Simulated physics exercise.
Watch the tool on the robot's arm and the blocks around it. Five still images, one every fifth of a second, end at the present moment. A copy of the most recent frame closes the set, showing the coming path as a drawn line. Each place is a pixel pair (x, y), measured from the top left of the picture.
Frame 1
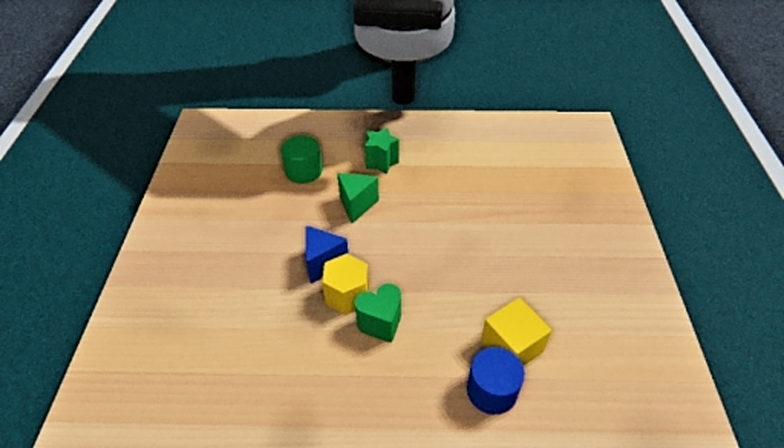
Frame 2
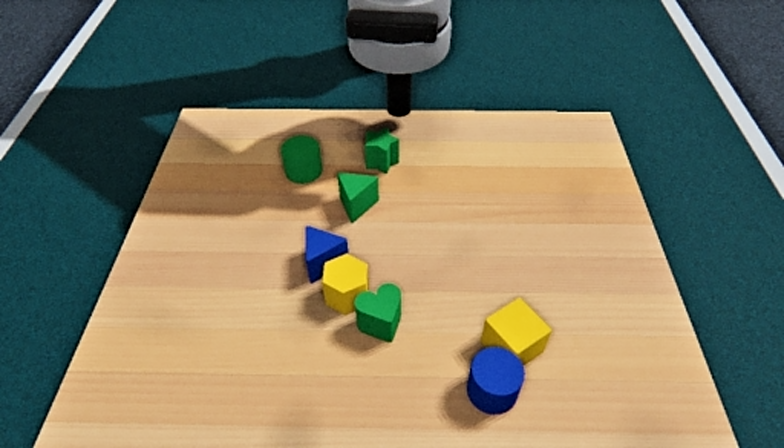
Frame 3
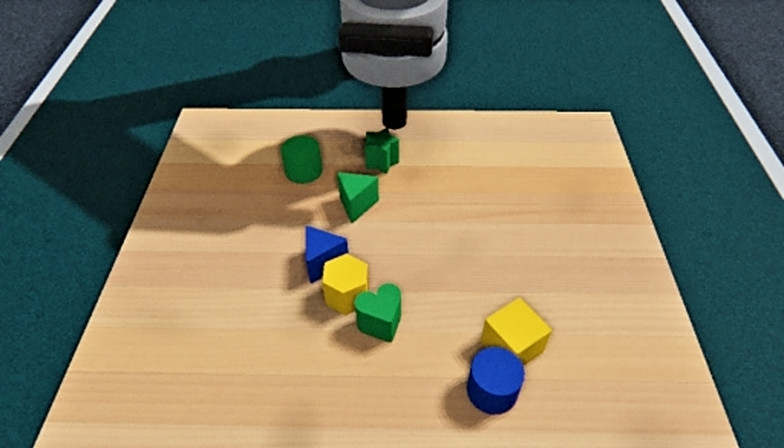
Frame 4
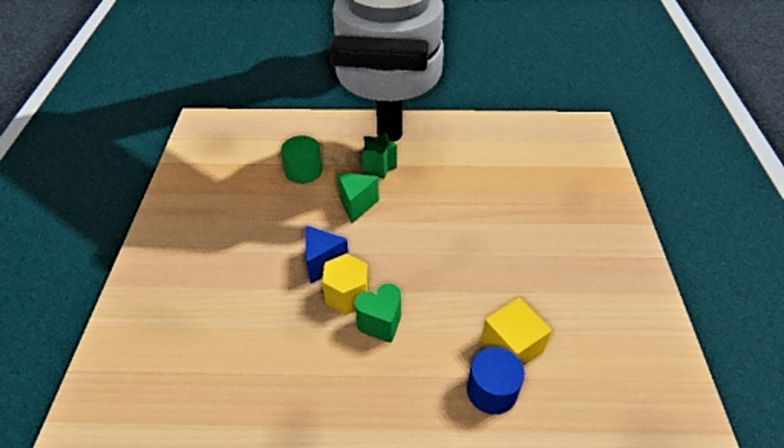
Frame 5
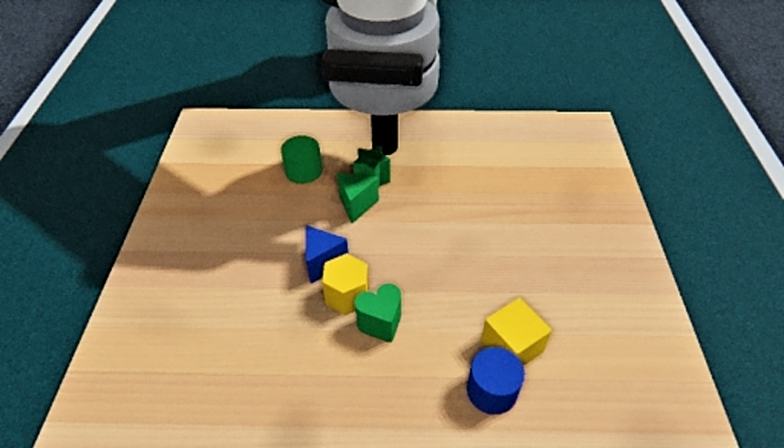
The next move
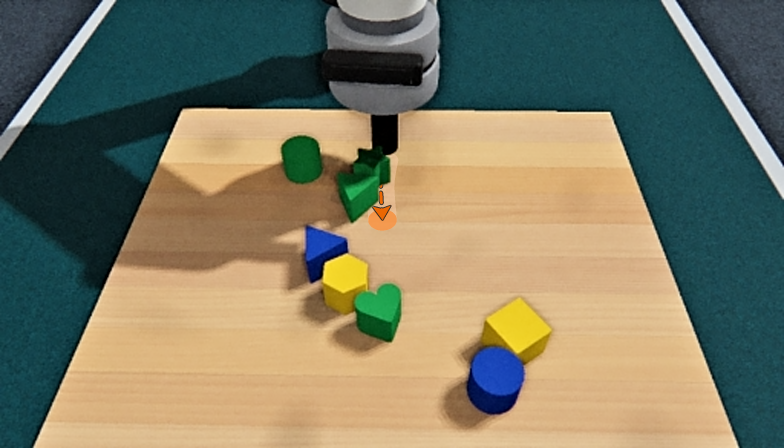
A robot arm with a dark, rod-like tool reaches in from the top over a pale wooden board on a green floor with white lines, seen from above by a still camera. A green cylinder, star and triangular piece sit near the far edge, with a blue triangle, yellow hexagon and green heart below, and a yellow block and blue cylinder lower right. The arm moves slowly toward the viewer and slightly left, and its tool nudges the star a little toward the triangular piece.
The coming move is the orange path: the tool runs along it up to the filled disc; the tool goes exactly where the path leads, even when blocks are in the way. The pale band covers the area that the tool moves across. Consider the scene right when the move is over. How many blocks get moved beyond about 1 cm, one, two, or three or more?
I think two will be displaced.
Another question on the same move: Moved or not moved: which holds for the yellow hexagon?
It ends up on the same spot.
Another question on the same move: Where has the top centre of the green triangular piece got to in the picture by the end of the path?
Final place: (324, 214).
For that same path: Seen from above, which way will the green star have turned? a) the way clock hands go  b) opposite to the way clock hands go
a - the way clock hands go.
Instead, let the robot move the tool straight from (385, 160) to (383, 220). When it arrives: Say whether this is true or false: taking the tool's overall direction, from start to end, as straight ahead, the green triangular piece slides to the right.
True.
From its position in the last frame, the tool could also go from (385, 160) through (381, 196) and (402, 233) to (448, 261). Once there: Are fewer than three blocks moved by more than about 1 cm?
Yes, I think so.
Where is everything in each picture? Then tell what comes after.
In the first picture, tool's lower end (403, 98); blue triangular piece (320, 241); yellow hexagon (345, 272); green triangular piece (355, 183); green star (381, 138).
In the second picture, tool (399, 110); blocks still.
In the third picture, tool (394, 122); blocks still.
In the fourth picture, tool (390, 135); green star (378, 143).
In the fifth picture, tool (385, 148); blue triangular piece (320, 241); yellow hexagon (345, 272); green triangular piece (355, 183); green star (371, 156).
Drawn move, from (385, 160) by way of (381, 189) to (382, 220).
What follows on the original path. Halfway along, tool (380, 176); green triangular piece (341, 202), turned 30° clockwise; green star (361, 185), turned 15° clockwise.
At the end, tool (382, 207); blue triangular piece still; yellow hexagon still; green triangular piece (324, 214), turned 70° clockwise; green star (356, 209), turned 55° clockwise.
